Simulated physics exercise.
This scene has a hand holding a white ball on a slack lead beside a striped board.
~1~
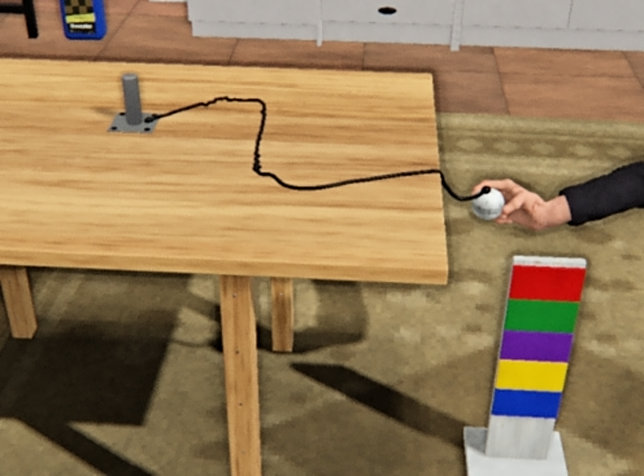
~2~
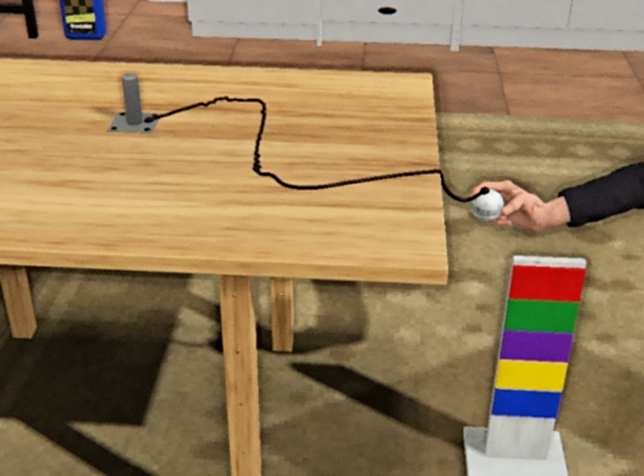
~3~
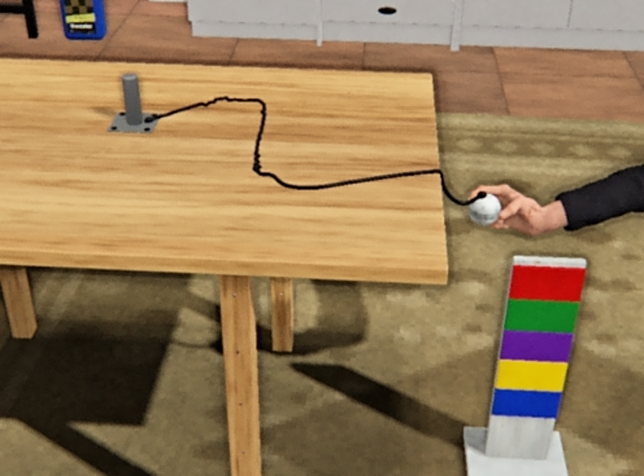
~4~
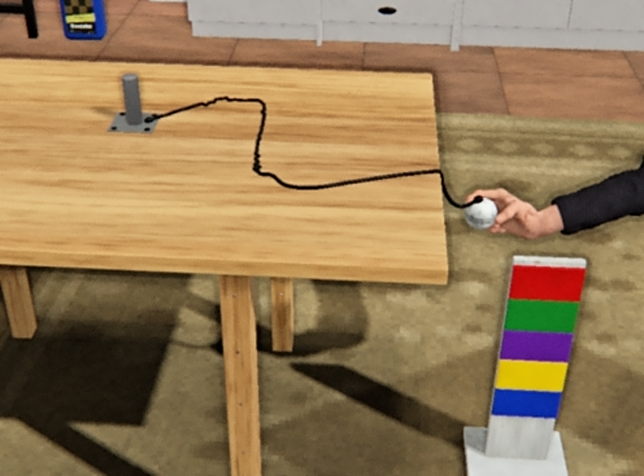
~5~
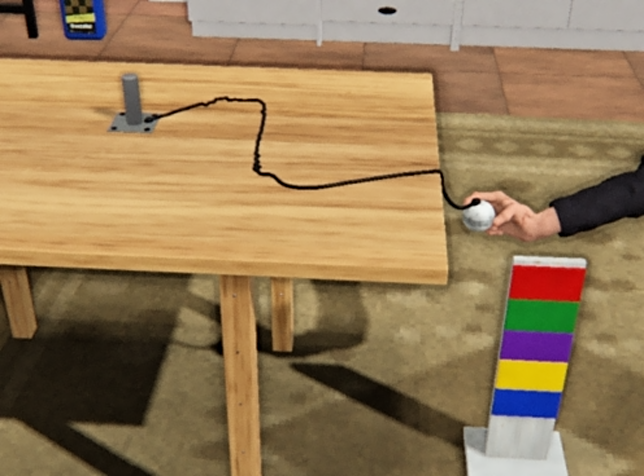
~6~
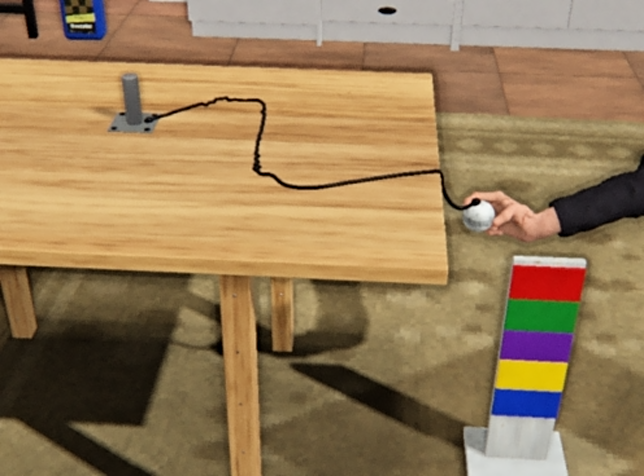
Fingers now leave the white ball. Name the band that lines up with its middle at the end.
It lines up with blue.
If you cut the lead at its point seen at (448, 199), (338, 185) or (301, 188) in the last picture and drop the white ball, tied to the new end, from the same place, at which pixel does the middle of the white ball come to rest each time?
Try by try, around (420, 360), (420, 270) and (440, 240).
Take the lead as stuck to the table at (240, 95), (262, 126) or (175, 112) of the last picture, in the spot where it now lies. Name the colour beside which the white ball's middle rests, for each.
In order: Yellow; purple; blue.
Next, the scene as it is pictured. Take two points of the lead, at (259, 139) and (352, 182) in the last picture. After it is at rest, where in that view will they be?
One ends up around (383, 134), the other around (428, 243).
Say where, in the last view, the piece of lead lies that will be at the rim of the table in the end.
That spot is around (255, 165).
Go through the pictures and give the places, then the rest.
The first picture shows white ball (488, 204); red (547, 285); green (542, 317); purple (536, 348); yellow (531, 377); blue (526, 405).
The second picture shows white ball (487, 205); lead through (192, 107) (264, 105) (258, 145) (285, 185) (391, 176).
The third picture shows white ball (485, 209).
The fourth picture shows white ball (481, 213); lead through (192, 107) (264, 105) (258, 145) (285, 185) (391, 176).
The fifth picture shows white ball (478, 216).
The sixth picture shows white ball (478, 216); lead through (192, 107) (264, 105) (258, 145) (285, 185) (391, 176).
Soon after, ball near (412, 343); level with yellow.
After that, ball near (415, 353); level with blue.
In the end, ball near (411, 362); level with blue. Its middle rests at the blue band.
